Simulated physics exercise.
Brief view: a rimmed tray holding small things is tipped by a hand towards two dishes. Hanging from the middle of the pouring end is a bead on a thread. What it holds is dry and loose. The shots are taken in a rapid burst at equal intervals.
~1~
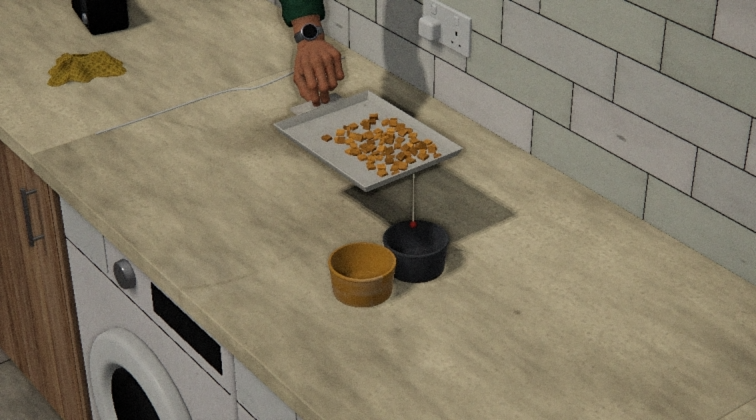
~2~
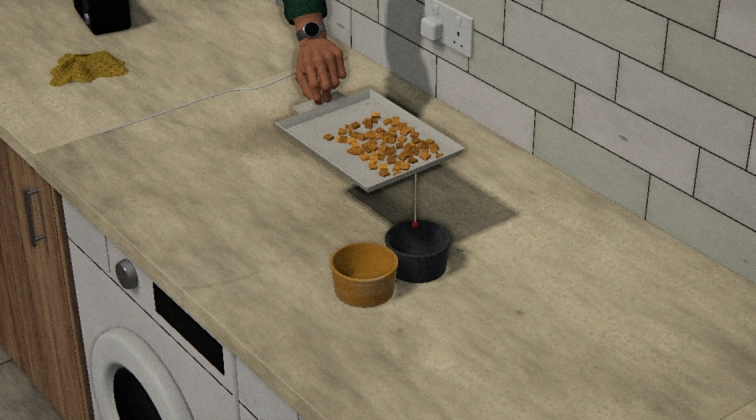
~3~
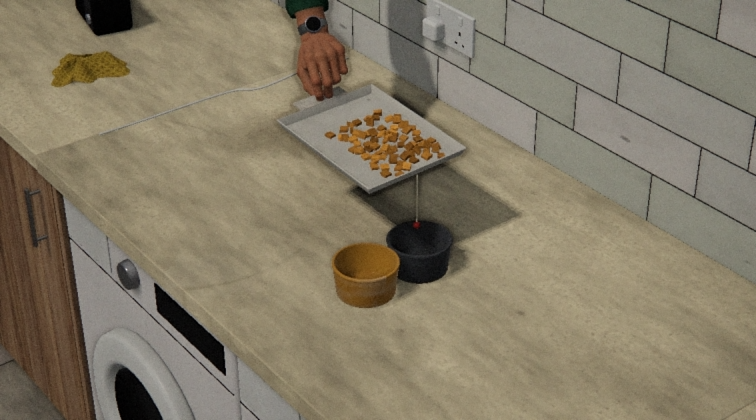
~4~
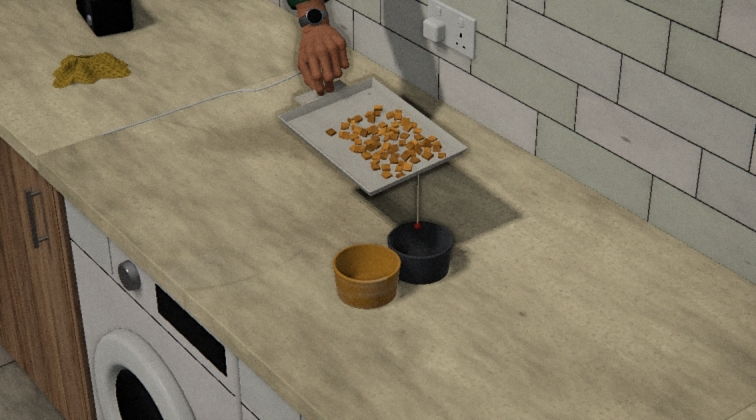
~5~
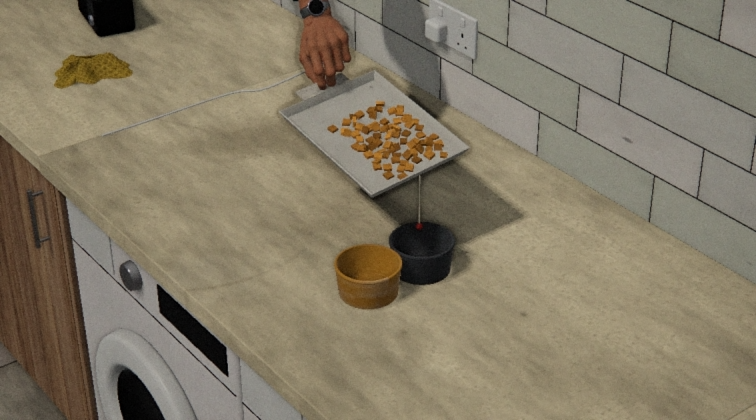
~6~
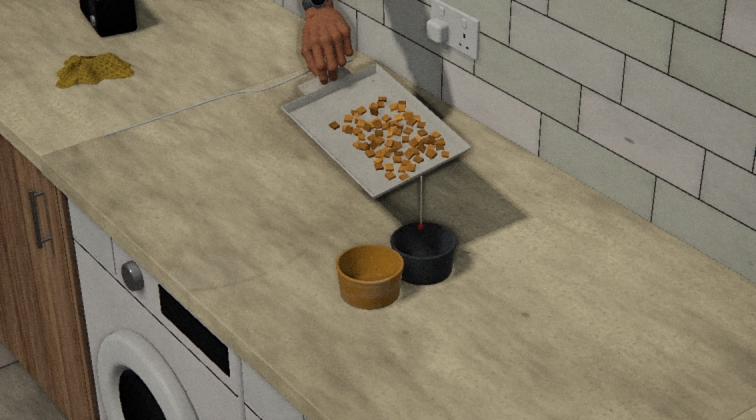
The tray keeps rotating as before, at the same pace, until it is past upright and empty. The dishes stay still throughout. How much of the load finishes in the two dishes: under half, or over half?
The catch is better than half, if you ask me.
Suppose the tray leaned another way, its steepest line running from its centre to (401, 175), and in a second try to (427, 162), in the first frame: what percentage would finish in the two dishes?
Near 70 % and, after that, 20 %.
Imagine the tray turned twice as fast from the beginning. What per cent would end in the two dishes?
I'd expect close to 90 per cent.
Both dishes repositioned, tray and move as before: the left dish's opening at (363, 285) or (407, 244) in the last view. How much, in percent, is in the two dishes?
You'd get 50 in a hundred the first time and 50 in a hundred the second.
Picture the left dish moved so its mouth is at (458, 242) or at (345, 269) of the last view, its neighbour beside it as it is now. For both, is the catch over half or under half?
In the first position shy of half, in the second past half.
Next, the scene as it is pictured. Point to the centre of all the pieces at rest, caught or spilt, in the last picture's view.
Roughly at (380, 284), give or take.
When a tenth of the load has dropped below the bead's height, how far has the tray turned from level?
Roughly 60 degrees of tilt.
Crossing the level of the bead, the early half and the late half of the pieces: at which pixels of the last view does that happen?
Close to (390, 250), then close to (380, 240).
Shortly afterwards, tray tipped steeply; the bulk on the tray; a little in the left dish; only a few in the right dish; a little in the air.
Next, tray tipped right over; the bulk in the left dish; near a quarter in the right dish.
Some moments later, tray tipped past a quarter turn; the bulk in the left dish; near a quarter in the right dish.
In the end, tray tipped past a quarter turn; the bulk in the left dish; near a quarter in the right dish.
